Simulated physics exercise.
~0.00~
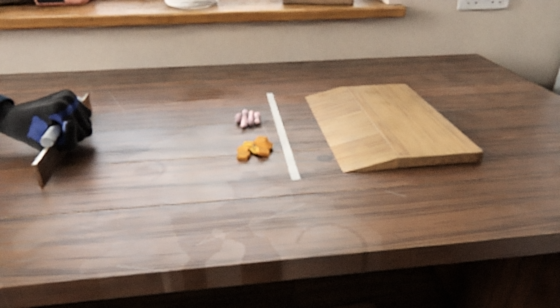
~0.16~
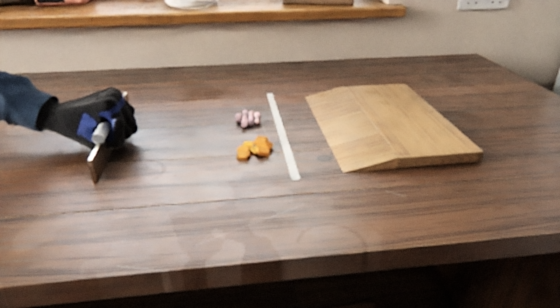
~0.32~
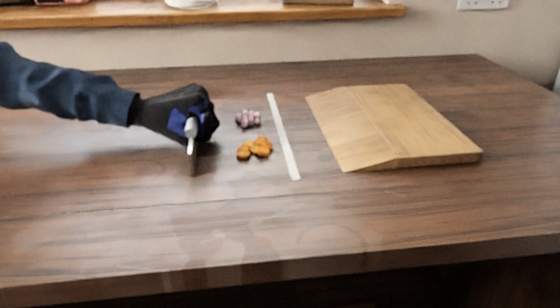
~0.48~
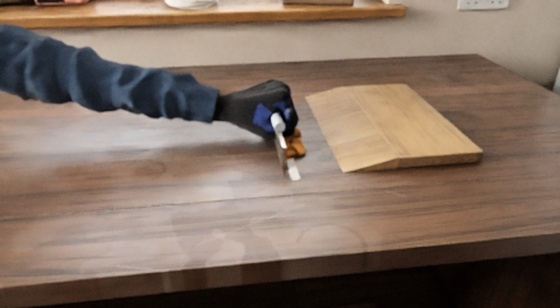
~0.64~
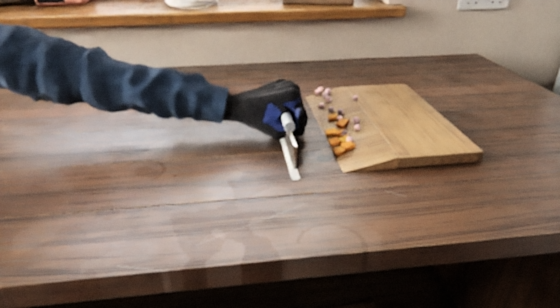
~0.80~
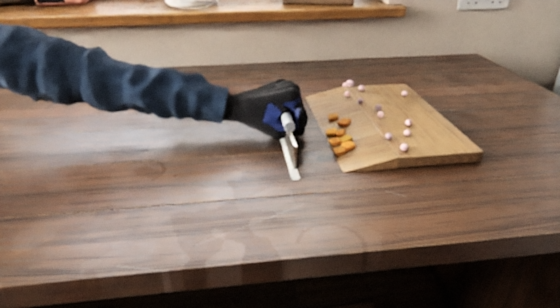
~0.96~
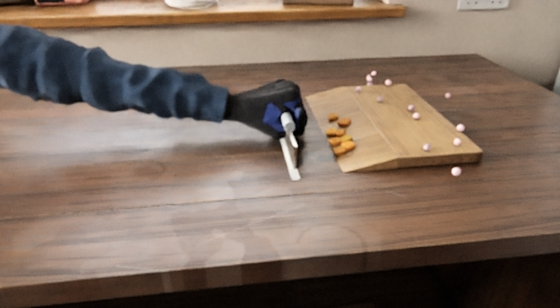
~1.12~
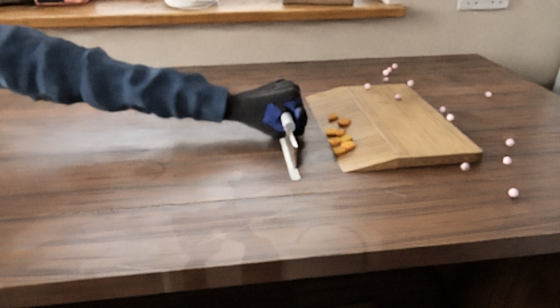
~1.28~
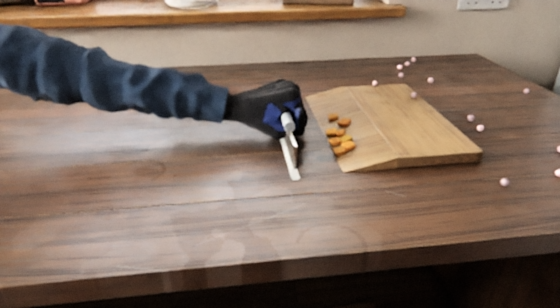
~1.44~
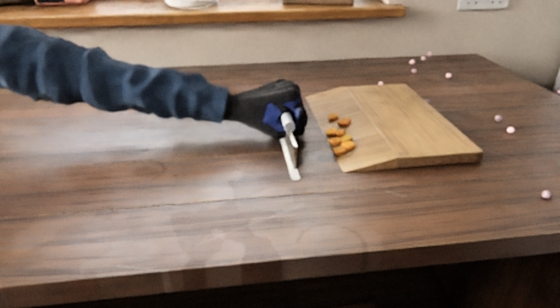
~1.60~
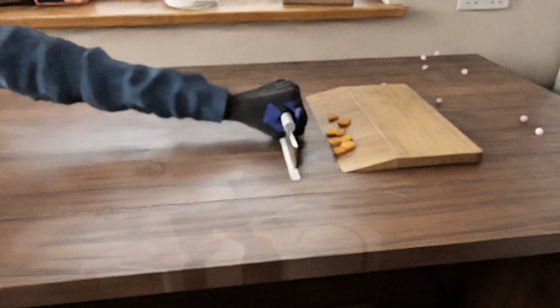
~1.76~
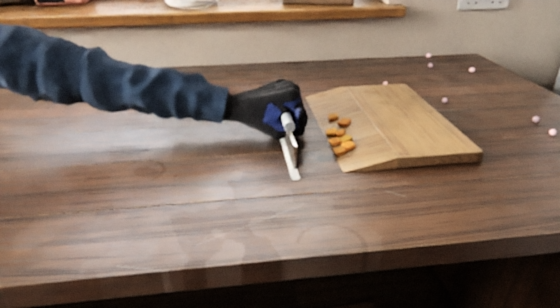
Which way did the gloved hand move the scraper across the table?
The hand moved the scraper to the right, toward the white tape and the wooden ramp.
